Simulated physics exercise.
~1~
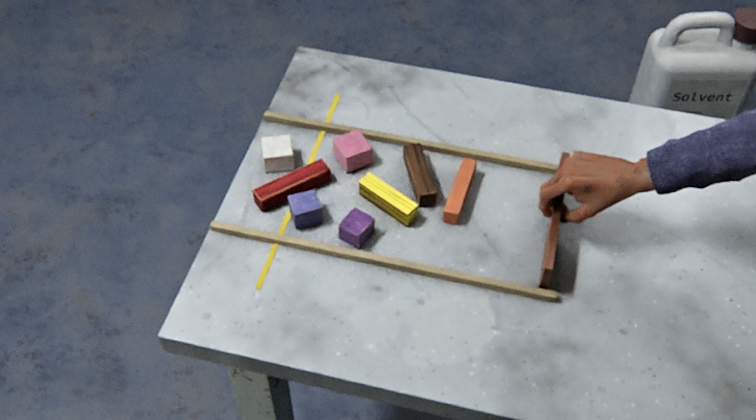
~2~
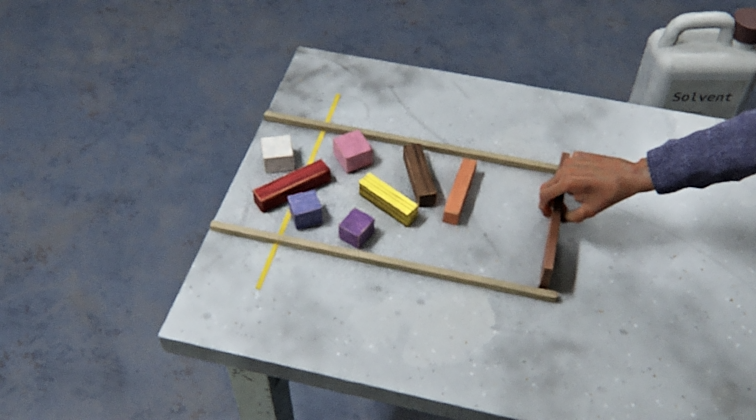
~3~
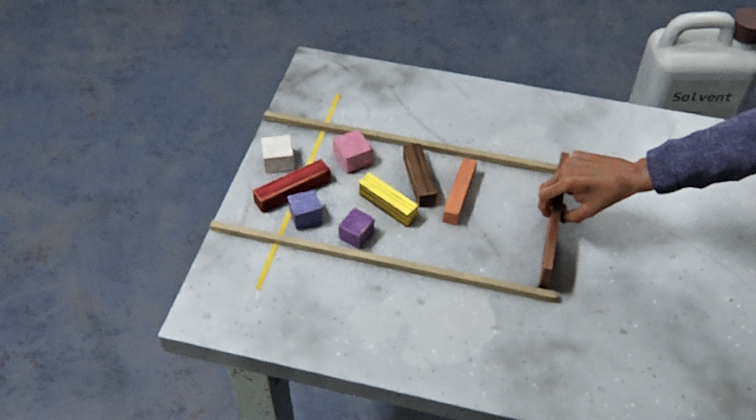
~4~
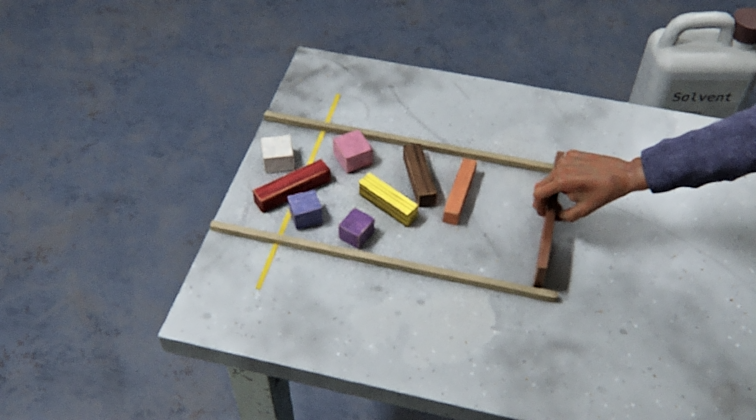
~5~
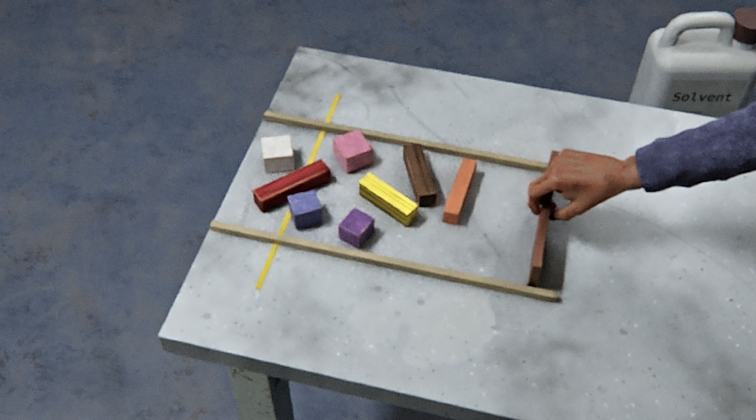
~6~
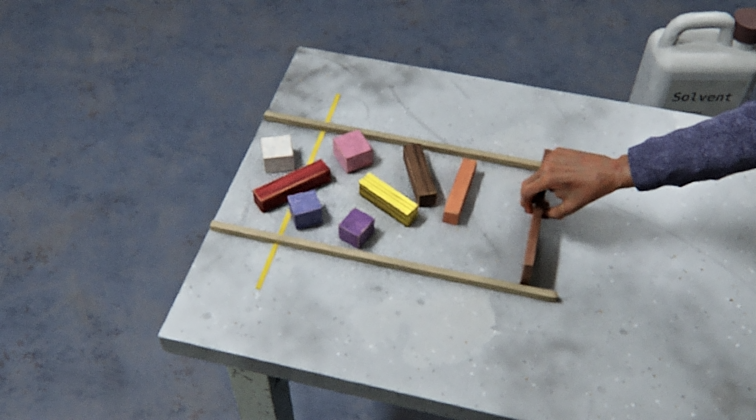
On a gray table, a hand slides a brown board slightly left between two wooden strips.
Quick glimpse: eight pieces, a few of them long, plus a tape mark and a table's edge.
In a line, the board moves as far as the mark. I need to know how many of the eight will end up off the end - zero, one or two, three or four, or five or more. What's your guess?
I'd say one or two.
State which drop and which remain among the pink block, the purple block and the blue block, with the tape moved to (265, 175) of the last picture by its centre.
Well, the pink block comes off, the purple block stays where it is, and the blue block? It comes off.
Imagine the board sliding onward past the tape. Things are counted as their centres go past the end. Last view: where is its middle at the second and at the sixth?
I'd say close to (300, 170), and after that close to (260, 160).
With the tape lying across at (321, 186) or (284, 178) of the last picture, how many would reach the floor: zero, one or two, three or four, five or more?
First tape: None at all; second tape: Either one or two.
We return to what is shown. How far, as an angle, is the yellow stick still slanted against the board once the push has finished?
Out of line by around 40°.
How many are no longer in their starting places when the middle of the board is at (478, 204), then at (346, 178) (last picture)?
0 and 8.
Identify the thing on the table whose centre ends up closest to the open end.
Result: The red stick.
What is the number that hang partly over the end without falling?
That'd be 1.
Soon after, none off yet; white block at rest near (278, 154); red stick at rest near (292, 185); blue block at rest near (305, 210).
In the end, the number that fall off is one or two; gone, white block.
